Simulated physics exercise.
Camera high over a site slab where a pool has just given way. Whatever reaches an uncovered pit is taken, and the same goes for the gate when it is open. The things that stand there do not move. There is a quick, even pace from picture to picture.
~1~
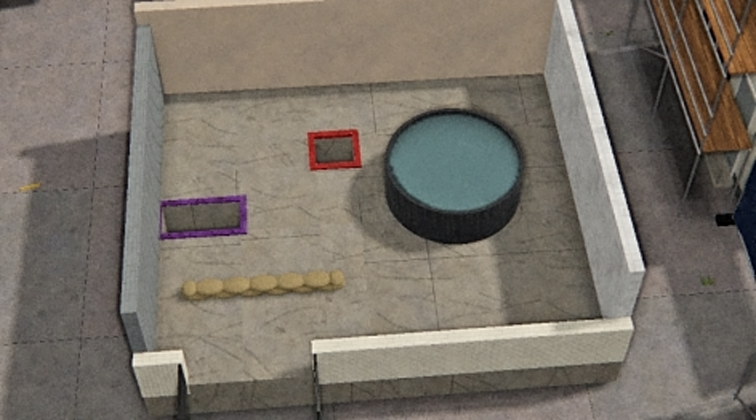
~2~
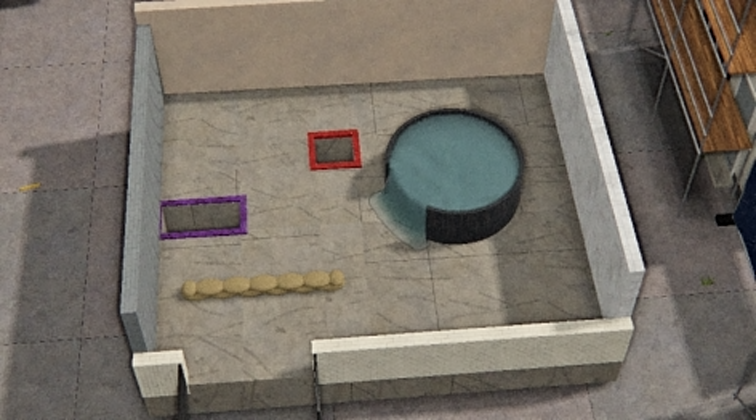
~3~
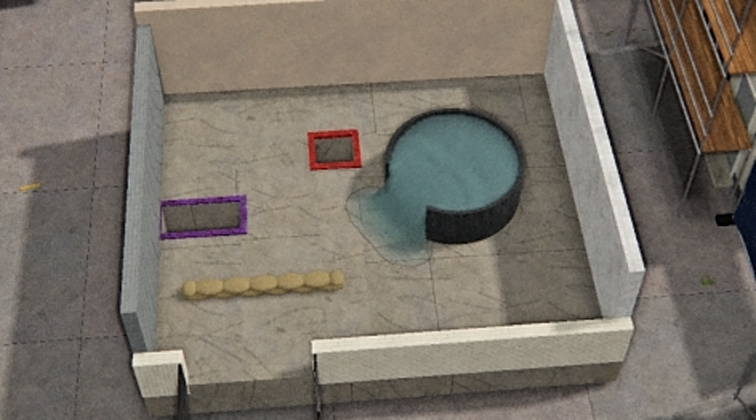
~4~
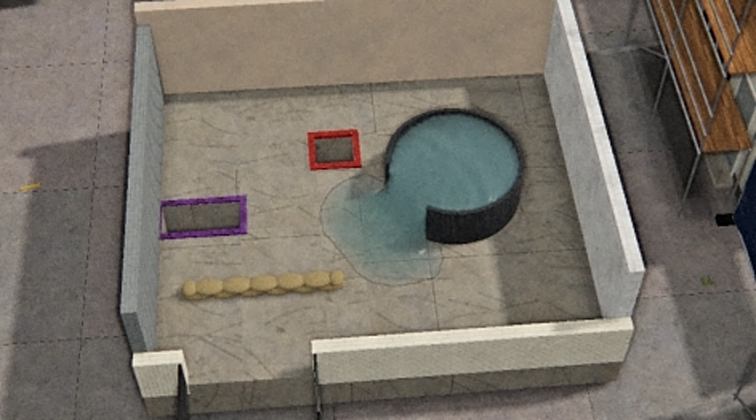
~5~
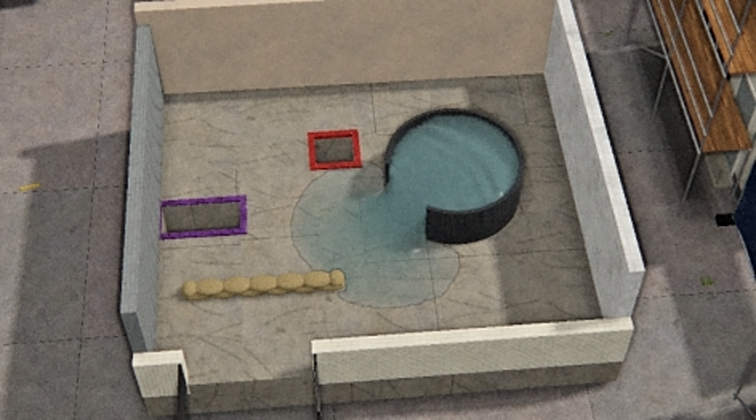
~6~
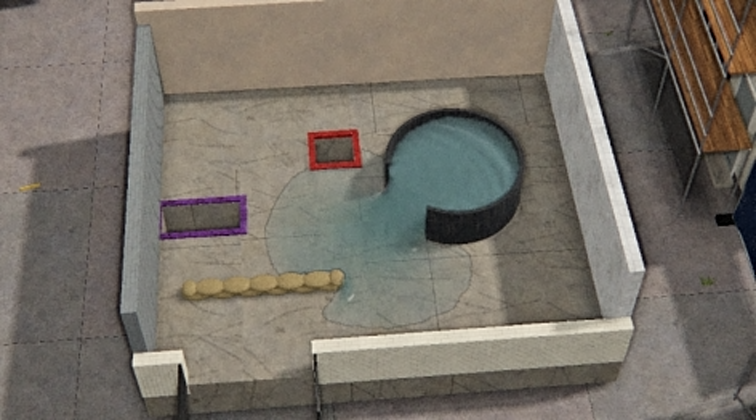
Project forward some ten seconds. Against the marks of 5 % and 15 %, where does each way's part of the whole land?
The gate lands above 15 %; the red pit lands below 5 %; the purple pit lands above 15 %.
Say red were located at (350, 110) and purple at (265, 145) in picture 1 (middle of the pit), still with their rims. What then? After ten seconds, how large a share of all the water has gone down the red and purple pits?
Split: Red 6 %, purple 4 %.
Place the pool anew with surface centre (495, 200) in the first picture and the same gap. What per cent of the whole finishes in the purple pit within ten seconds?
I'd put the purple pit near 14 per cent of the whole.
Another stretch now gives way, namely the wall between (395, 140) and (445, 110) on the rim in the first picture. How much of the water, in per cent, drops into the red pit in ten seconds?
About 10 percent ends up in the red pit, by my reckoning.
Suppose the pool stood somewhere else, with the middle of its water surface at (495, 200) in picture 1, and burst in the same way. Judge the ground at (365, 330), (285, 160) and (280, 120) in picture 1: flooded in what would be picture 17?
Well, first one got wet, second one stays dry, third one stays dry.
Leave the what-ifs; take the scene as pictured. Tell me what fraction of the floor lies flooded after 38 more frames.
I'd put it at roughly 65 per cent.
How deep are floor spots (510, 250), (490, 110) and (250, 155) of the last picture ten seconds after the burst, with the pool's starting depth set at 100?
Approx. values, in order: 4 %, 2 %, 2 %.
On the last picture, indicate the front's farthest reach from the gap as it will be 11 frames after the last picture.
Somewhere near (156, 374).
A moment on, water covers 30 % of the floor; the gate 0 %, the red pit 0 %, the purple pit 1 %.
Next, water covers 45 % of the floor; the gate 1 %, the red pit 0 %, the purple pit 4 %.
Then, water covers 50 % of the floor; the gate 5 %, the red pit 0 %, the purple pit 11 %.
Later, water covers 65 % of the floor; the gate 12 %, the red pit 0 %, the purple pit 20 %.
In the end, water covers 85 % of the floor; the gate 20 %, the red pit 0 %, the purple pit 24 %.
